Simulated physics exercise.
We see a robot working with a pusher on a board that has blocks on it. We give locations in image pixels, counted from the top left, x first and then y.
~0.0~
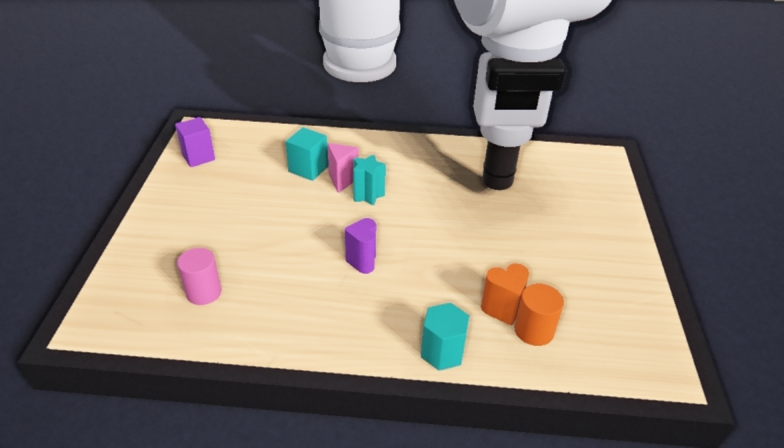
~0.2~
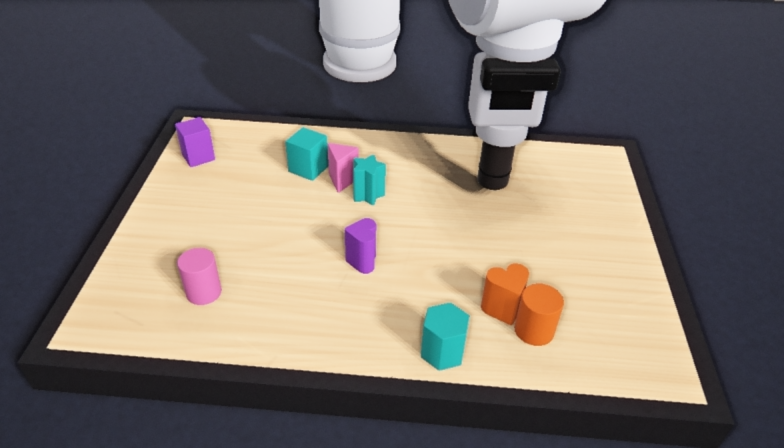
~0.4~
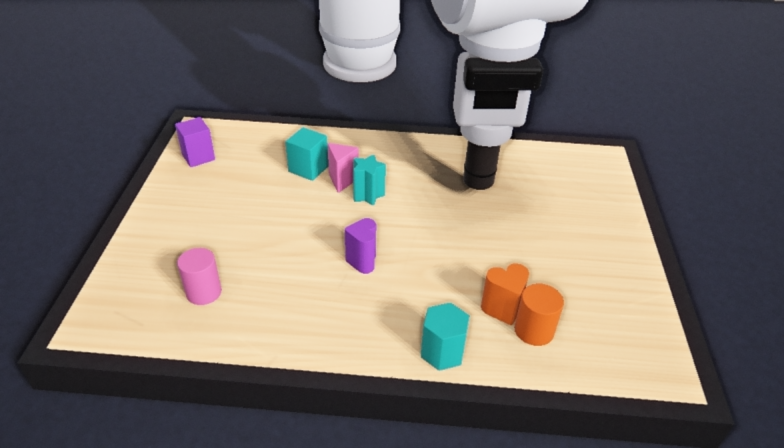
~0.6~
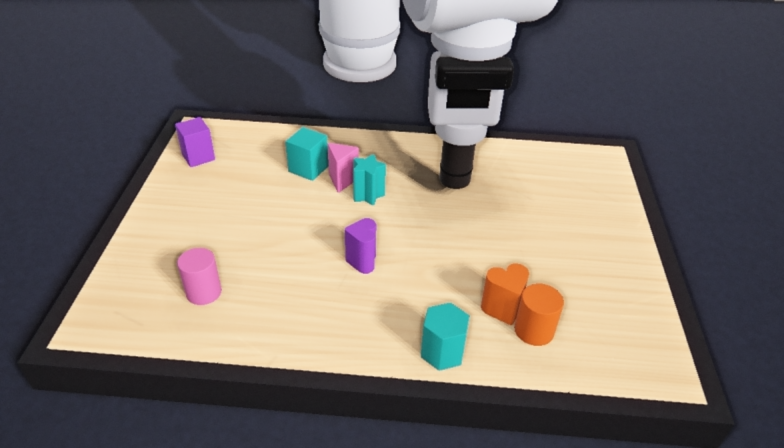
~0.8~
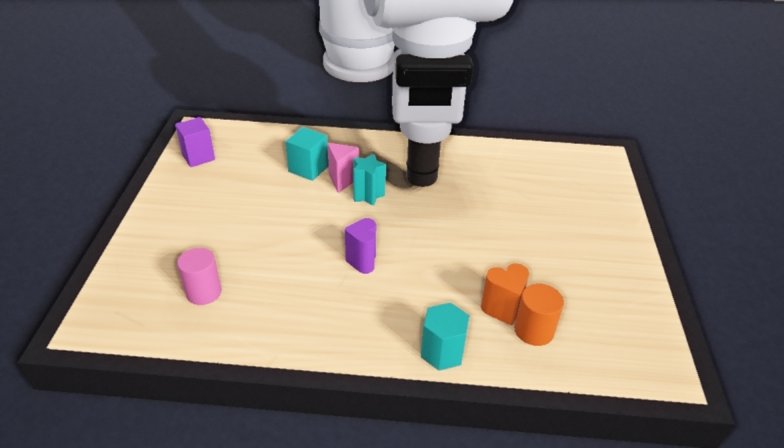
On a pale wooden board with a dark rim, purple, turquoise, pink and orange blocks sit scattered while a robot arm holds a black pusher near the far edge. The arm slides the pusher left, slightly at first and then farther, nearing the turquoise star block, while every block stays still.
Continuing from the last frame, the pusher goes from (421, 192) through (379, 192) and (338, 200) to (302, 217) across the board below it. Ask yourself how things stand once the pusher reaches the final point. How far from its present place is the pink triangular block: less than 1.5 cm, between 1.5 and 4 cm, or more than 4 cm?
Once the path is done, the pink triangular block lies within 1.5 cm of its present place.
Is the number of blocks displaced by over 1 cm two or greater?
I expect not.
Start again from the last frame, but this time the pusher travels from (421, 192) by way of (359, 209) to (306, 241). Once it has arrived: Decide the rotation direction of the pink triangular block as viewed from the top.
The sense of turning is clockwise.
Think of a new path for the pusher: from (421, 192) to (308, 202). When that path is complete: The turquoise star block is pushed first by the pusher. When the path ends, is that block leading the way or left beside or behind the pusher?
When the path is over, you would find the turquoise star block still in front of the pusher.
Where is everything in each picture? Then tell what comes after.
The first frame shows pusher tip (497, 182); block tops, turquoise square block (306, 138); pink triangular block (341, 150); turquoise star block (368, 164).
The second frame shows pusher (493, 182); blocks unchanged.
The third frame shows pusher (479, 181); blocks unchanged.
The fourth frame shows pusher (455, 181); blocks unchanged.
The fifth frame shows pusher (422, 178); turquoise square block (306, 138); pink triangular block (341, 150); turquoise star block (368, 164).
What follows on the original path. One third of the way, pusher (379, 178); pink triangular block (337, 150), turned 20° clockwise; turquoise star block (346, 165).
Two thirds of the way, pusher (338, 187); pink triangular block (337, 150), turned 25° clockwise; turquoise star block (308, 171), turned 30° clockwise.
At the end, pusher (300, 203); turquoise square block in place; pink triangular block (337, 150), turned 25° clockwise; turquoise star block (270, 179), turned 55° clockwise.
